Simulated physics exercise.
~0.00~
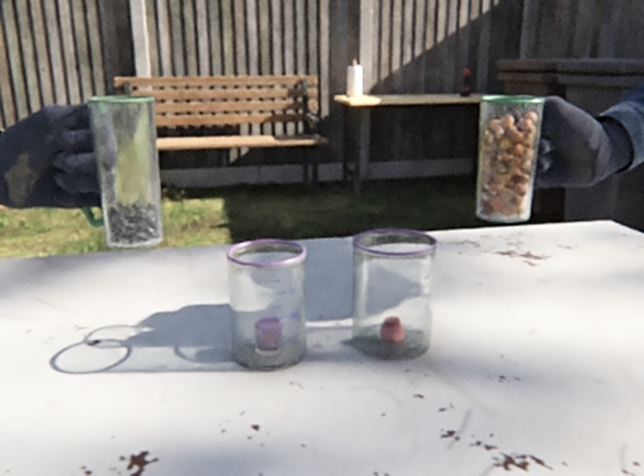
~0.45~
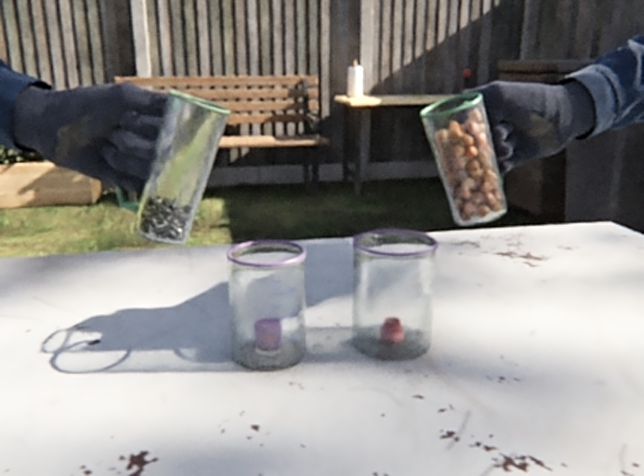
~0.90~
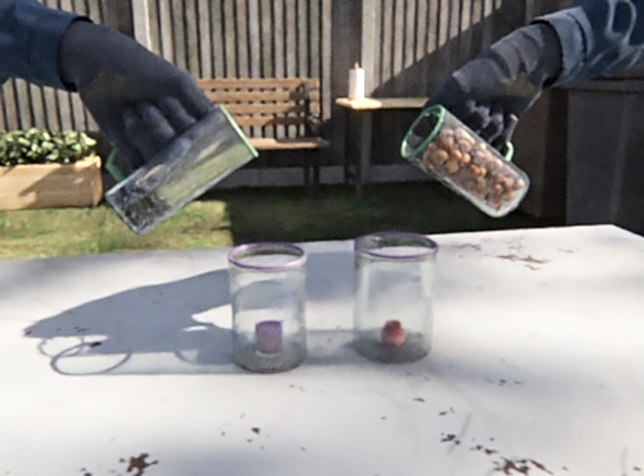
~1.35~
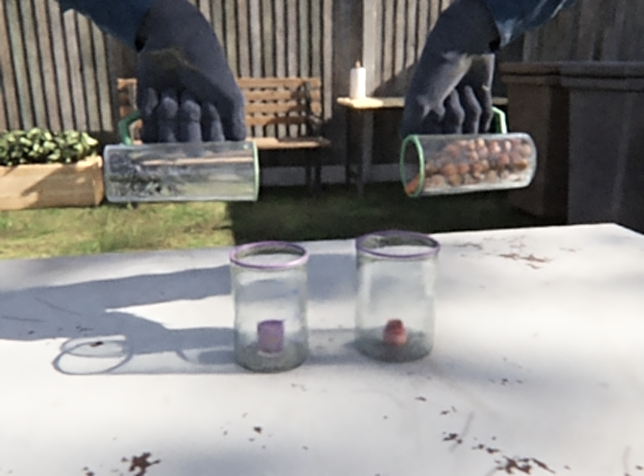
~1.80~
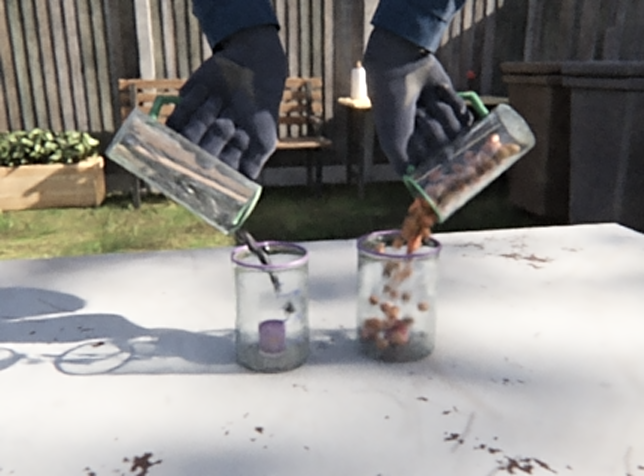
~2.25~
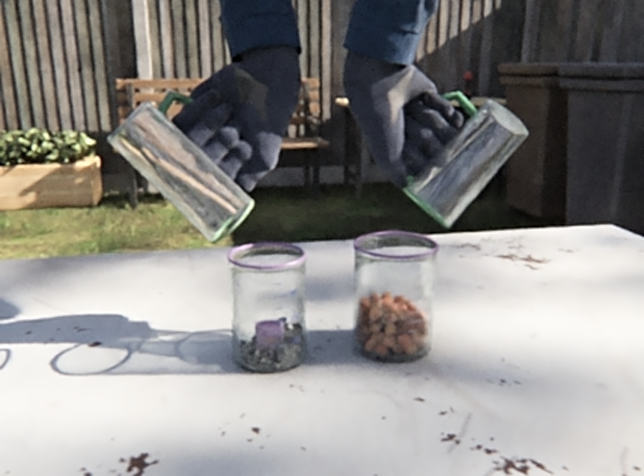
In a sunny fenced yard with a wooden bench, a slightly swaying camera looks across a pale, rust-flecked tabletop. Two clear beakers with purple rims stand side by side, the left holding a small purple object, the right a small red one. Above them, dark-gloved hands hold green-rimmed clear cups, the left with grey bits, the right with brown, nut-like pieces. The hands tilt the cups onto their sides, then tip them inward and pour until both are empty. Finally, grey bits lie around the still-visible purple object, while brown pieces cover the red one.
